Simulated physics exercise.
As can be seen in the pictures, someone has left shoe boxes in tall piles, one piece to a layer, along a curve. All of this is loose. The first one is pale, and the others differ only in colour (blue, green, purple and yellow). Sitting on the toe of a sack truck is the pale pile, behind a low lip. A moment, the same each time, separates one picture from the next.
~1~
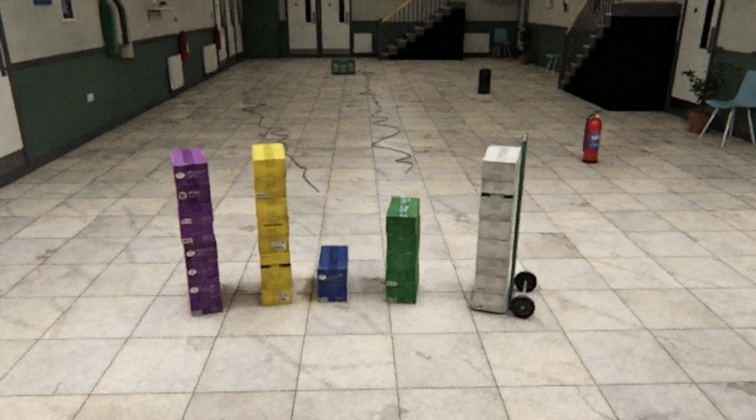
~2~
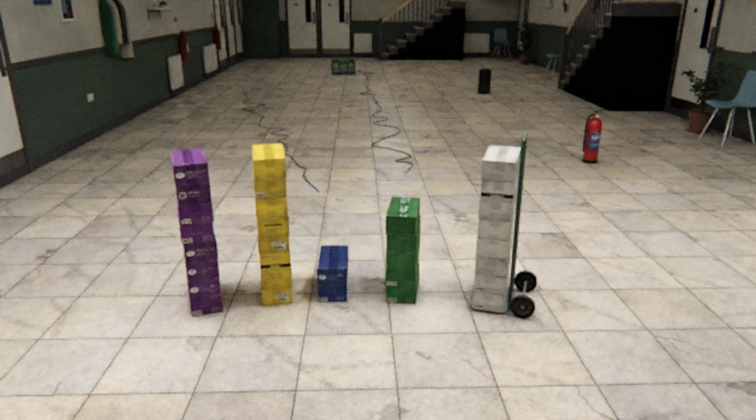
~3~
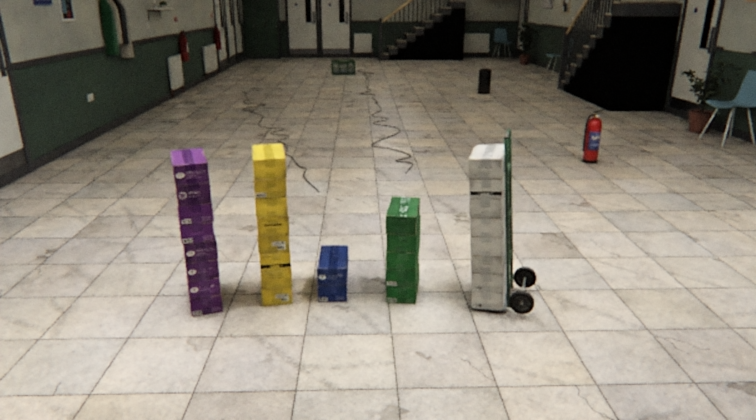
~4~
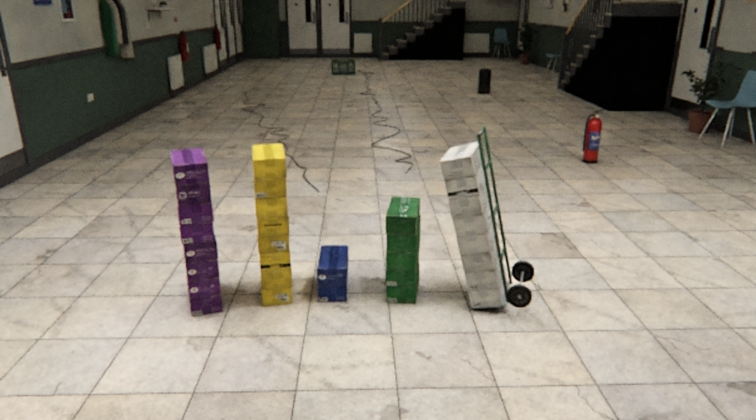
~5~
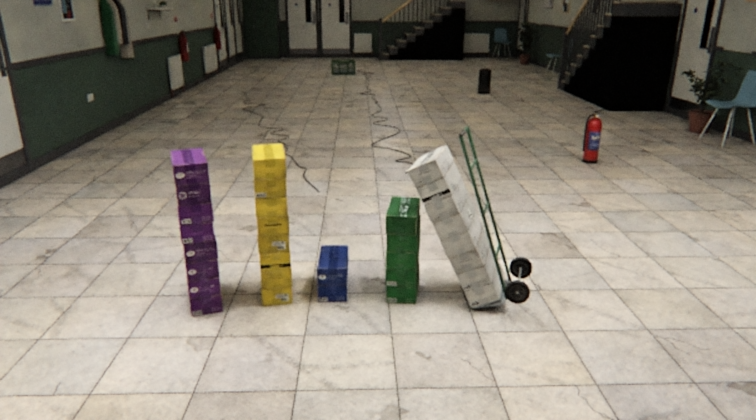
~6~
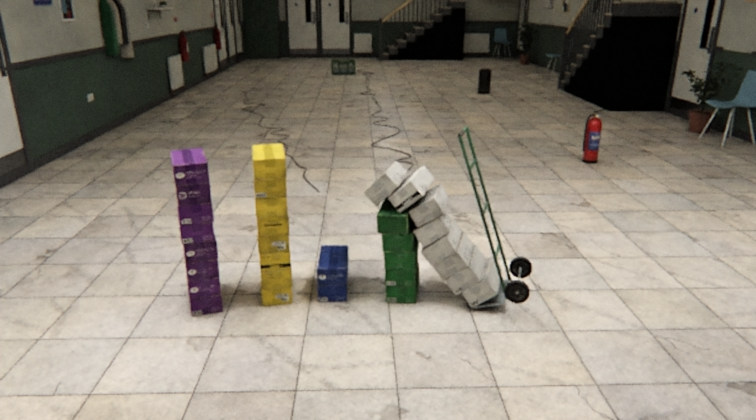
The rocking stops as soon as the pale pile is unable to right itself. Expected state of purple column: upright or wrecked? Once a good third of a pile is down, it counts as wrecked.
Upright.
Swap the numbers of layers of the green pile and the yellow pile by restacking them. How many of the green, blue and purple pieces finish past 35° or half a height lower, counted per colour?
By colour, green 7, blue 0, purple 0.
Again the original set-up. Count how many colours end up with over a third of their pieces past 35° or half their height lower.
1.
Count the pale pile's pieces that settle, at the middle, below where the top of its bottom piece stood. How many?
3 in all.
Just after the last frame, 8 of the pale pile down; none of the 8 purple boxes down (0 of 23 in all colours); top purple box unmoved; top green box tilted barely.
A moment on, 8 of the pale pile down; none of the 8 purple boxes down (0 of 23 in all colours); top purple box unmoved; top green box tilted a little.
Further on, 8 of the pale pile down; none of the 8 purple boxes down (1 of 23 in all colours); top purple box unmoved; top green box tilted well over, half its height lower.
Then, 8 of the pale pile down; none of the 8 purple boxes down (4 of 23 in all colours); top purple box unmoved; top green box tilted steeply, about its own height lower.
When it is over, 7 of the pale pile down; none of the 8 purple boxes down (4 of 23 in all colours); top purple box unmoved; top green box on its side. In pixels of the last frame, middles, top purple box near (189, 166), top green box near (319, 238).
